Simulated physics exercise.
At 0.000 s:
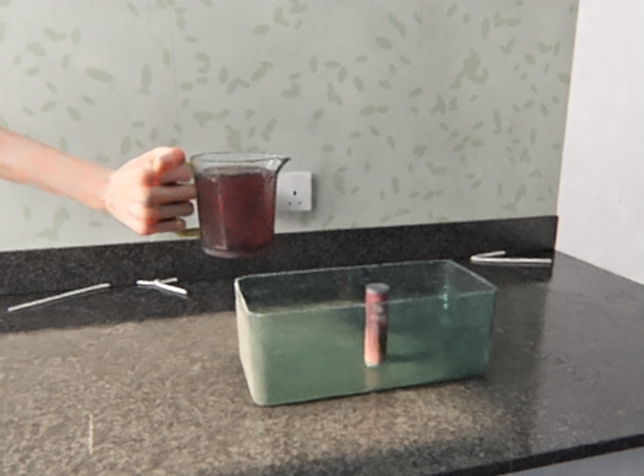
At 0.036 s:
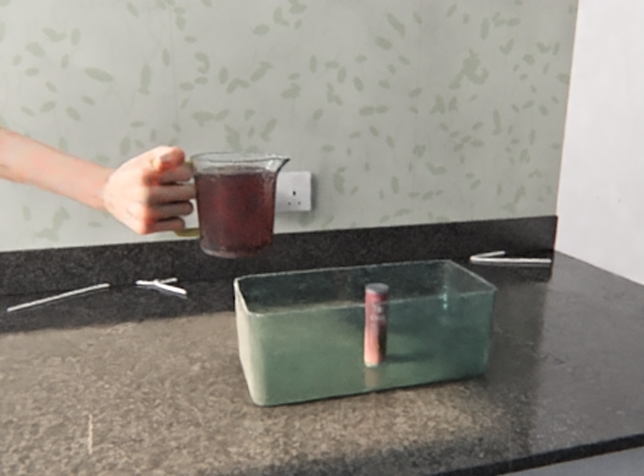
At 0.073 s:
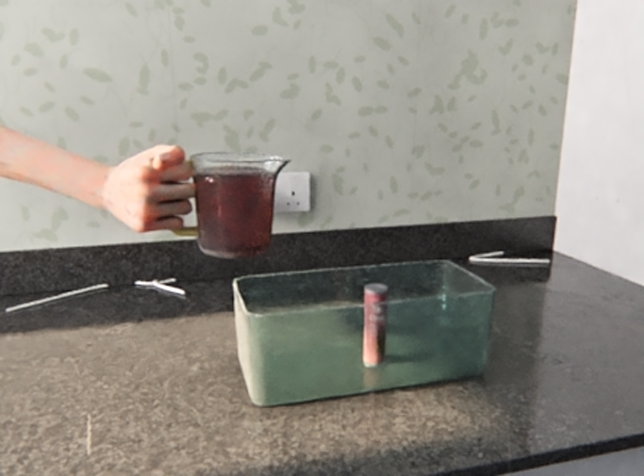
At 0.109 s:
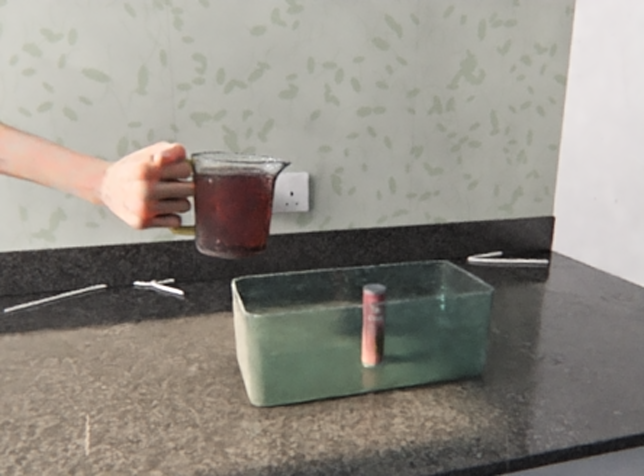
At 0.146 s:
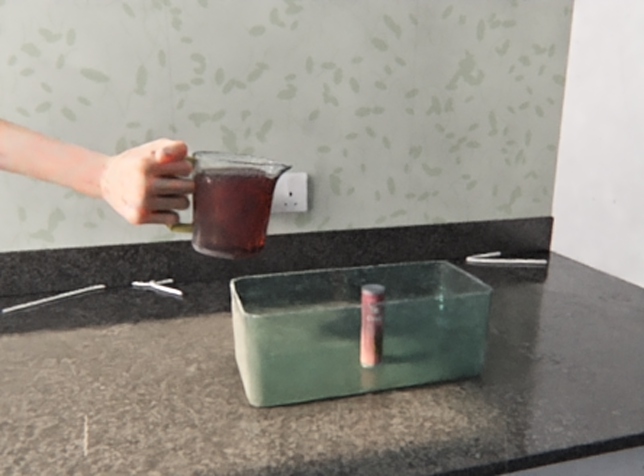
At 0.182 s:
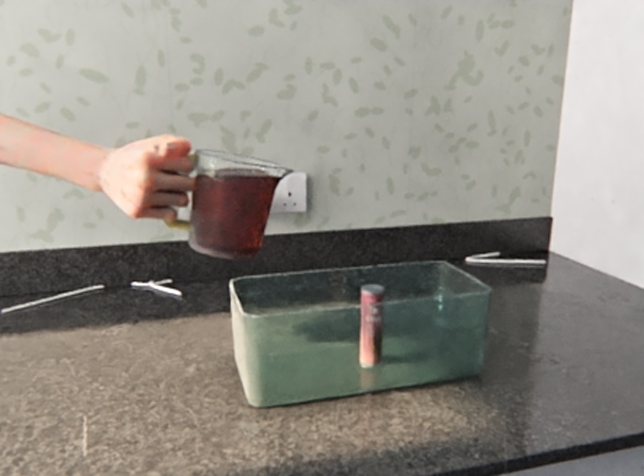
On a dark speckled worktop, a hand holding a pitcher of tea above an oblong basin, slowly tilting it slightly rightward.
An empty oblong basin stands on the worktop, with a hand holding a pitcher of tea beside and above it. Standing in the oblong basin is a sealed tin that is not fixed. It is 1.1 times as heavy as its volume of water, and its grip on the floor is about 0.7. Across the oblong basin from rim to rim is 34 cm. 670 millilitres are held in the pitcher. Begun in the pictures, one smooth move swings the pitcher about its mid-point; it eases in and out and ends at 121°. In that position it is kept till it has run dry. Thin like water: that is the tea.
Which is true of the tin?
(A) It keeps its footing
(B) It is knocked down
Option A: It keeps its footing.
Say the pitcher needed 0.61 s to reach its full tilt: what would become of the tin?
Result: Tin upright.
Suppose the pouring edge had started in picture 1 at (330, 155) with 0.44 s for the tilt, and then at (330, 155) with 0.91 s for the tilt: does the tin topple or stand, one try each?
The tin overturns the first time and overturns the second time.
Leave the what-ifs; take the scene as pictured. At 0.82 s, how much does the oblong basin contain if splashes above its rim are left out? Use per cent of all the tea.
I'd say roughly 80 in a hundred of it.
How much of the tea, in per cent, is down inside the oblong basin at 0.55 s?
Roughly 10 percent.
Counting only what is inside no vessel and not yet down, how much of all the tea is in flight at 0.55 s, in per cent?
Estimate: Some 20 % of the total.
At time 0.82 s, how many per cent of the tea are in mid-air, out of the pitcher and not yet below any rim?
About 10 % of the total.
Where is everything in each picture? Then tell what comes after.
In the first frame, it leans 0°; its right rim is at (291, 157); the tea meets the walls at (195, 173) and (275, 170); the oblong basin's rim runs from (241, 296) to (473, 275); the tin's top is at (377, 291).
In the second frame, it leans 0°; its right rim is at (291, 157); the tea meets the walls at (195, 172) and (275, 170).
In the third frame, it leans 2°; its right rim is at (291, 159); the tea meets the walls at (195, 172) and (274, 171).
In the fourth frame, it leans 4°; its right rim is at (291, 162); the tea meets the walls at (194, 171) and (274, 171).
In the fifth frame, it leans 8°; its right rim is at (292, 165); the tea meets the walls at (194, 172) and (275, 172).
In the sixth frame, it leans 12°; its right rim is at (294, 170); the tea meets the walls at (196, 173) and (278, 174).
After 0.55 s the tilt is 80° and 70 per cent is still to pour; the tin stands where it began.
After 0.82 s the tilt is 118° and 9 per cent is still to pour; the tin stands where it began.
After 1.10 s the tilt is 121° and 0 per cent is still to pour; the tin stands where it began.
After 1.41 s the tilt is 121° and 0 per cent is still to pour; the tin stands where it began.
In the end the tin stands where it began.
